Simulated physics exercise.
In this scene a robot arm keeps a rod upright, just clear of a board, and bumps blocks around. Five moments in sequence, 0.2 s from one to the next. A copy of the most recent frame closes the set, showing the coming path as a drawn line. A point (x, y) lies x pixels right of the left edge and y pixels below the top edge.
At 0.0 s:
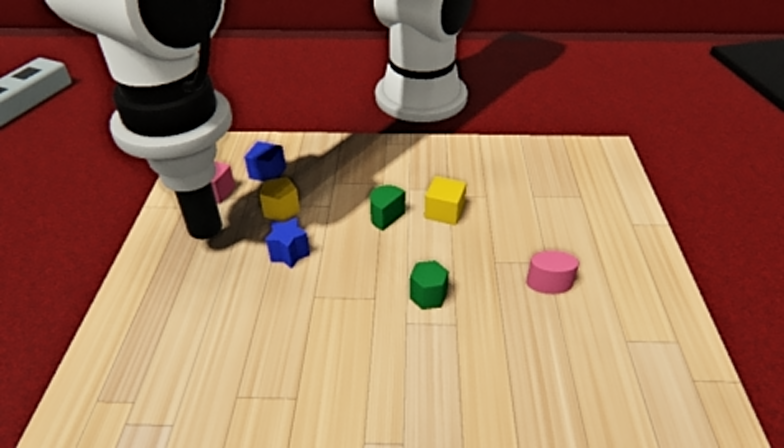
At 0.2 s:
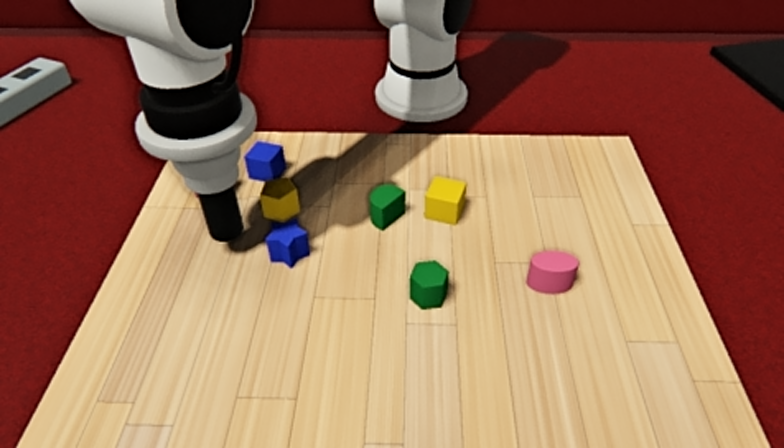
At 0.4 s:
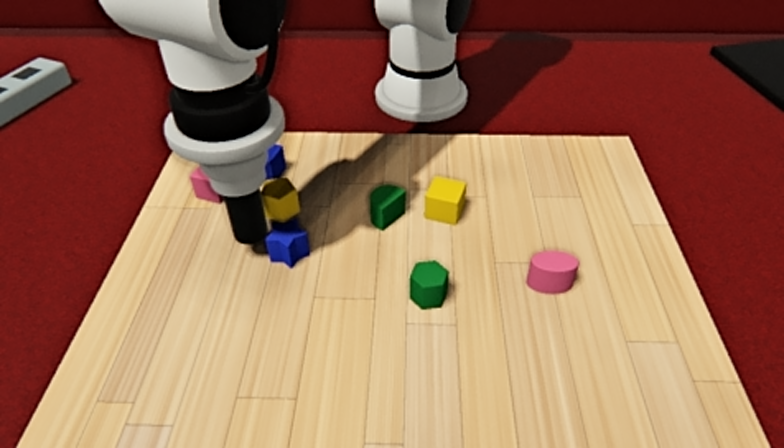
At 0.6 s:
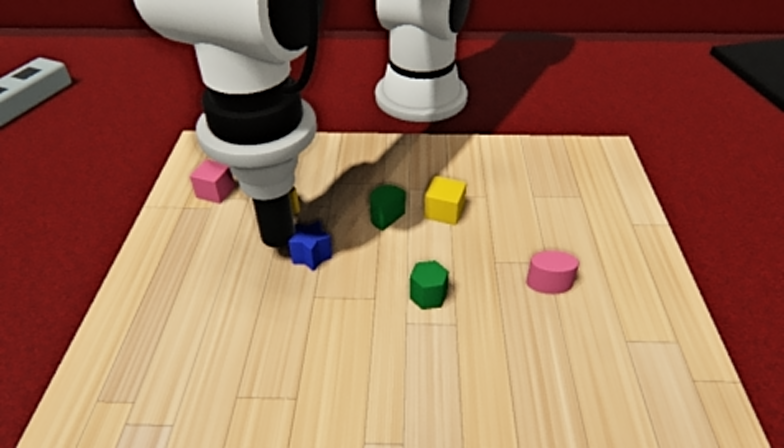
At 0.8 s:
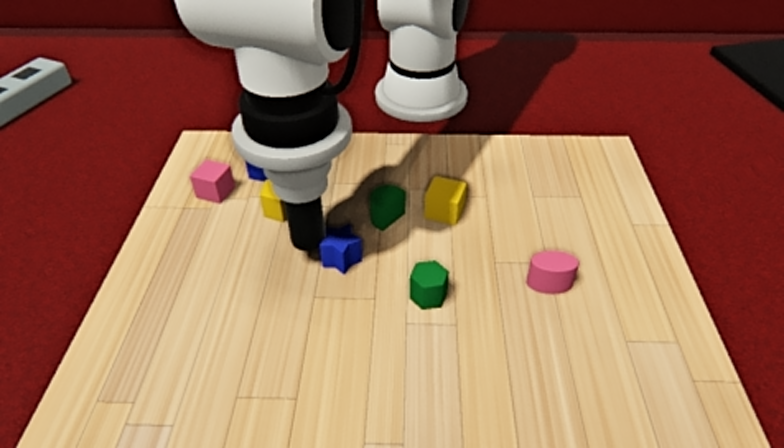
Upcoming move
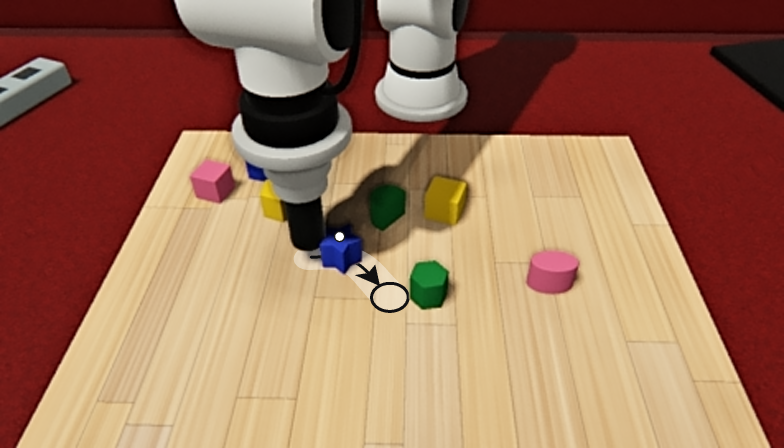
A white and black robot arm with a dark rod reaches over a pale wooden board on a red surface, seen from a fixed, raised view. Blue, yellow and pink blocks sit at left, two green ones and a yellow one near the middle, and a pink cylinder at right. The rod slides rightward, meets the nearer blue star-shaped block and pushes it right, while the other blocks stay put.
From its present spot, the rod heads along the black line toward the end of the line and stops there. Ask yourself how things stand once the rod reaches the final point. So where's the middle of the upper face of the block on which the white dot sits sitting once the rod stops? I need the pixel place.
The middle of its upper face will lie at (408, 250).
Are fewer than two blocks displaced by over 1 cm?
Yes, that is what happens.
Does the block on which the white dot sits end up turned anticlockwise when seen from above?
My answer is yes.
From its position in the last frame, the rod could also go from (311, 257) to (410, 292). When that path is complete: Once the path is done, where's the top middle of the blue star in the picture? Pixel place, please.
In the picture, that point is around (434, 251).
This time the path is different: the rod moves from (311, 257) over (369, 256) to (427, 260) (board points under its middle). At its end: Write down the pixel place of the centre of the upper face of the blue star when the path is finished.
I predict (461, 240).
Path on the board, from (311, 257) over (345, 259) and (370, 275) to (390, 297); the dot is on the blue star.
The first path, step by step. One third of the way, rod (344, 242); blue star (376, 238).
Two thirds of the way, rod (370, 259); blue star (402, 246), turned 25° anticlockwise.
At the end, rod (390, 280); blue star (408, 250), turned 55° anticlockwise; green hexagonal block in place.
